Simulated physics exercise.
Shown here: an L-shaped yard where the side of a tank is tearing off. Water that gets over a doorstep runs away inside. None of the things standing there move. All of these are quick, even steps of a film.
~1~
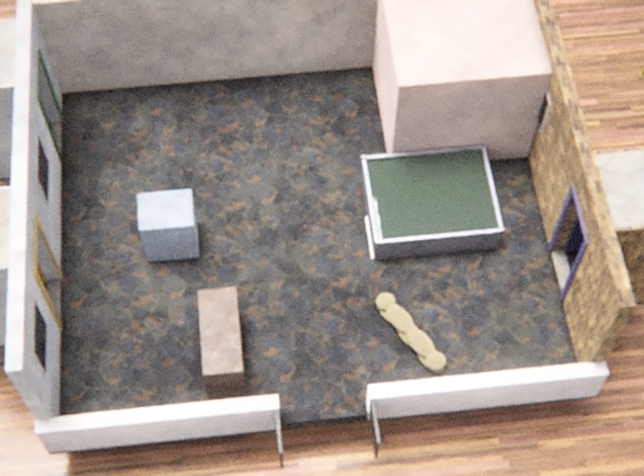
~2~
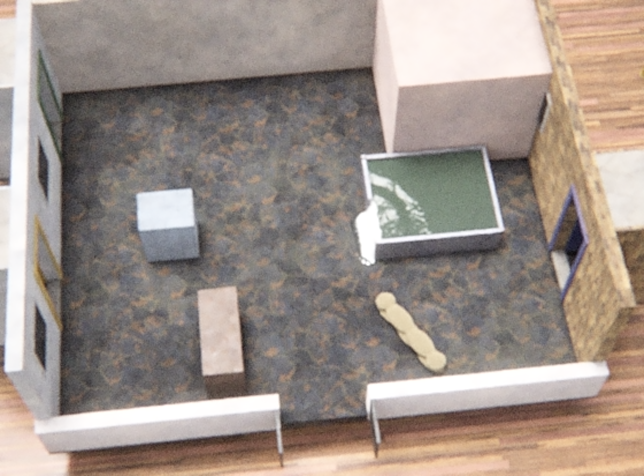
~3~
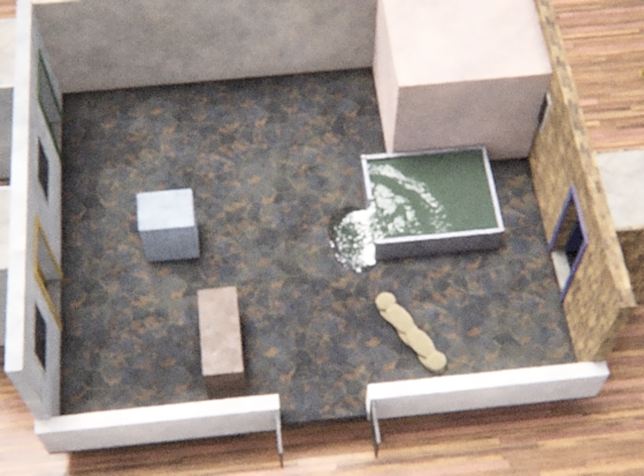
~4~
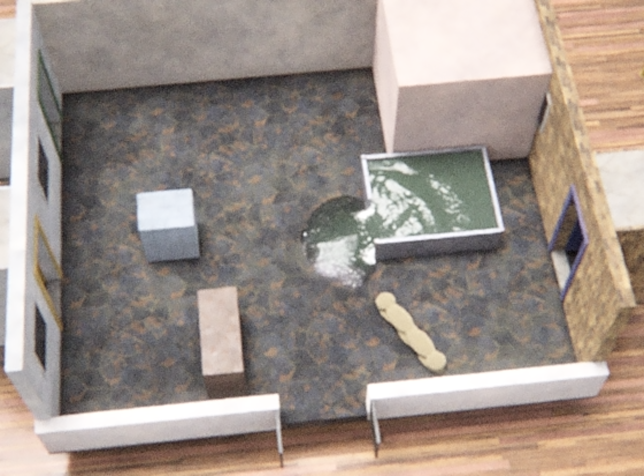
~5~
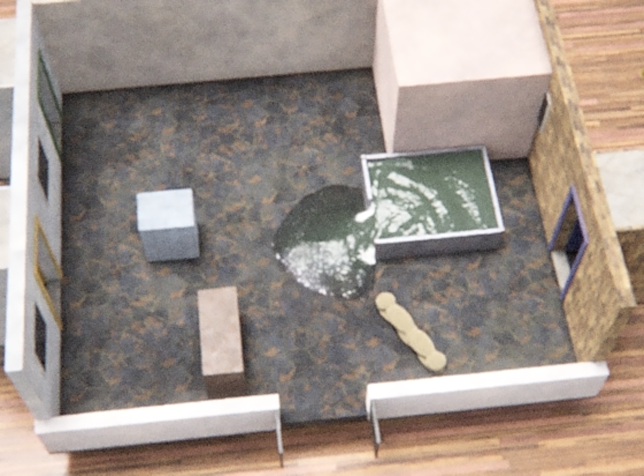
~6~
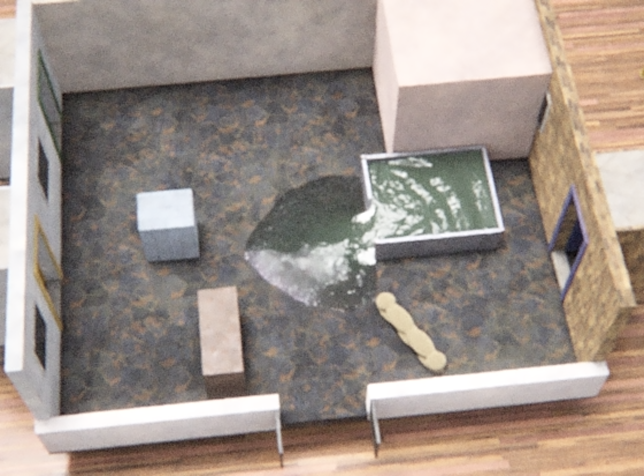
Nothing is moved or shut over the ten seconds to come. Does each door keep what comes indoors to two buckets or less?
The yellow door lets more through; the blue door keeps it there; the green door lets more through.
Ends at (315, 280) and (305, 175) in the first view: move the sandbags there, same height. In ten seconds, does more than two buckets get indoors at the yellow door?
The yellow door doesn't reach the mark, as it turns out.
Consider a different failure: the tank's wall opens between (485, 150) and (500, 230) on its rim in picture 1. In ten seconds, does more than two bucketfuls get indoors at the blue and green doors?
Door by door - blue exceeds it; green does not exceed it.
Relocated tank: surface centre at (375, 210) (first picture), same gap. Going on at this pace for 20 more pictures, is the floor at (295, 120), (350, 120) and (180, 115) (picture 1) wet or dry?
Bone-dry, bone-dry, soaked.
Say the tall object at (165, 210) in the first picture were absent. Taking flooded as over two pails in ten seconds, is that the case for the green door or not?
For green, the answer is that it comes out higher.
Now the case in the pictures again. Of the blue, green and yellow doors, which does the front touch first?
That's the one in yellow.
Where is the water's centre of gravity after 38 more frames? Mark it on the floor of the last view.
Roughly (272, 244) in the last picture.
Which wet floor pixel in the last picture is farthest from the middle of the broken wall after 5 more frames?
Estimated pixel: (152, 281).
A moment on, water covers 20 % of the floor; the yellow door not reached, the blue door not reached, the green door not reached.
Next, water covers 30 % of the floor; the yellow door not reached, the blue door not reached, the green door not reached.
Then, water covers 50 % of the floor; the yellow door over two buckets in, the blue door not reached, the green door wet at the sill, nothing in.
Later, water covers 60 % of the floor; the yellow door far over two buckets in, the blue door not reached, the green door over two buckets in.
In the end, water covers 70 % of the floor; the yellow door far over two buckets in, the blue door not reached, the green door over two buckets in.
